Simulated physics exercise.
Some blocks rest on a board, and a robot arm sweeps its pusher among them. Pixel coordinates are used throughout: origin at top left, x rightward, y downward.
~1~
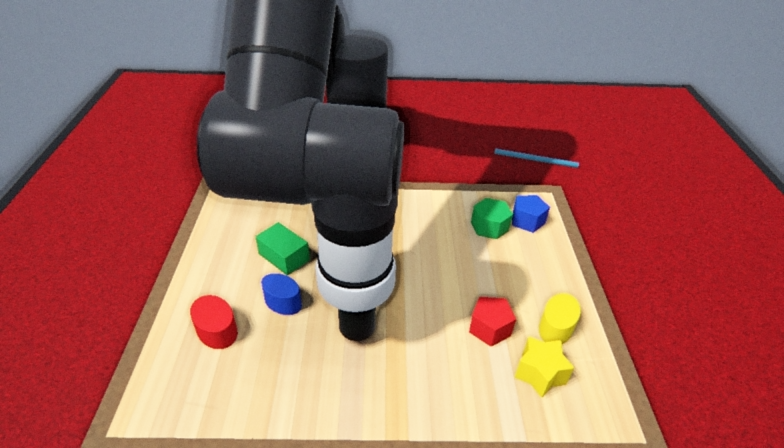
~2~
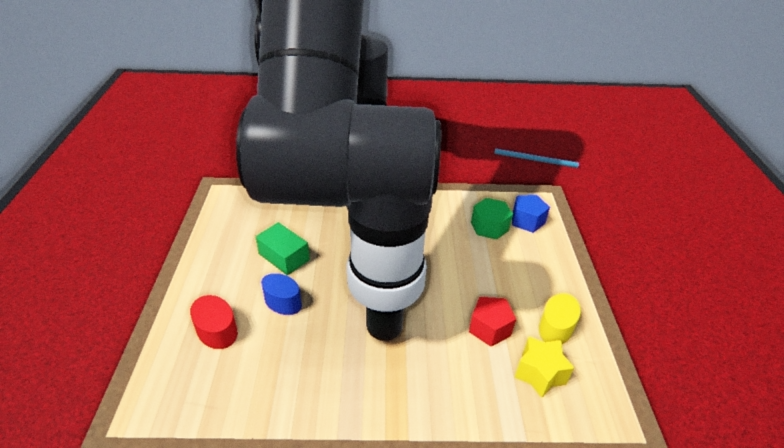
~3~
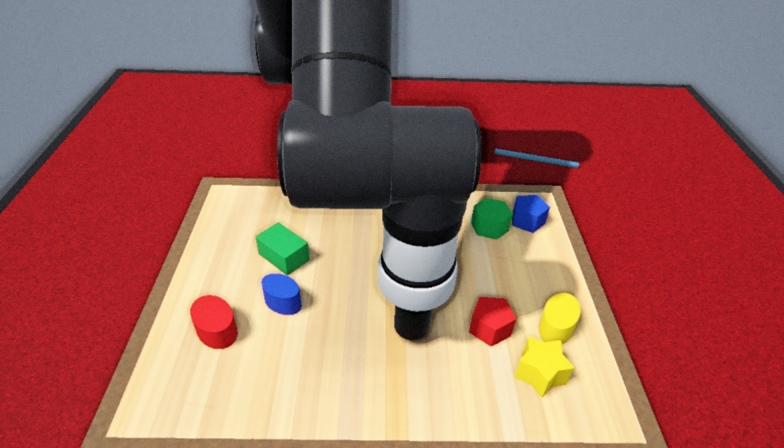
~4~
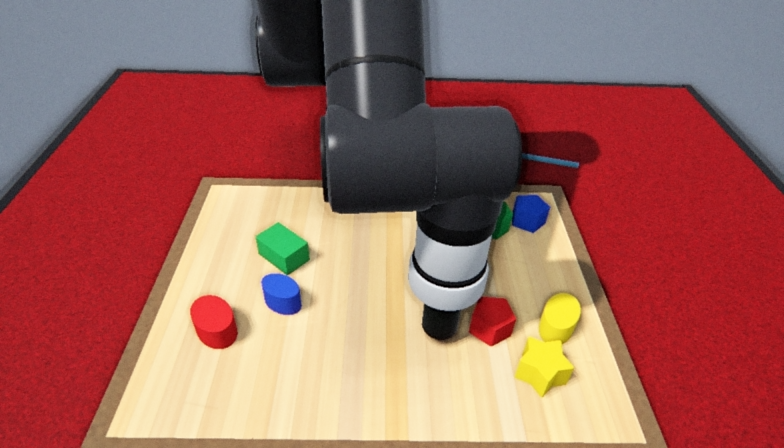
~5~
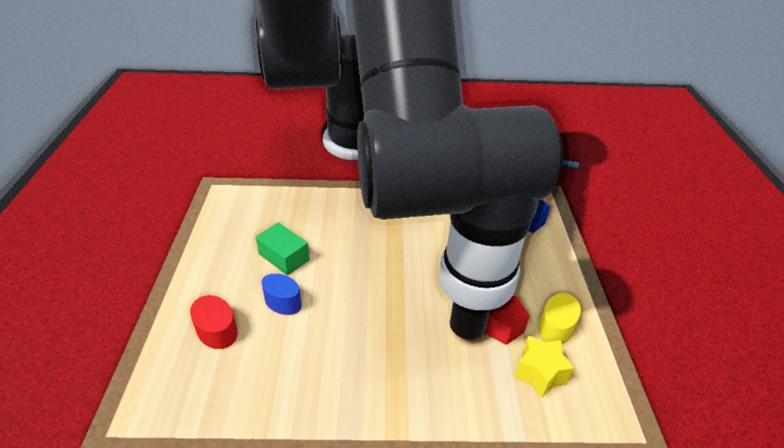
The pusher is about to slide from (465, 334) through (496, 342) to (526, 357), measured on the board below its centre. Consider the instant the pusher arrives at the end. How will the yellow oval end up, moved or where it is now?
That block slides.
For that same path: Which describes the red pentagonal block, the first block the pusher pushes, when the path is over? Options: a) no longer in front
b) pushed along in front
a - no longer in front.
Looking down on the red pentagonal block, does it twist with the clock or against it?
The turn is anti-clockwise.
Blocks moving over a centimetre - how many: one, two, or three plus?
The result: Three blocks or more.
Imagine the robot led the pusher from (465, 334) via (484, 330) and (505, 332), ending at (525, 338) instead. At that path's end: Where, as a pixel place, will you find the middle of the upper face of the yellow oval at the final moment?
Final place: (595, 306).
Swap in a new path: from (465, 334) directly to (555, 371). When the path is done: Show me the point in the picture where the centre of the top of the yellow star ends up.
It will likely be found at (594, 382).
What follows on the original path. Halfway along, pusher at (499, 334); red pentagonal block at (528, 307), turned 40° anticlockwise.
At the end, pusher at (529, 348); red pentagonal block at (535, 308), turned 65° anticlockwise; yellow star at (562, 366), turned 25° clockwise; yellow oval at (575, 306).
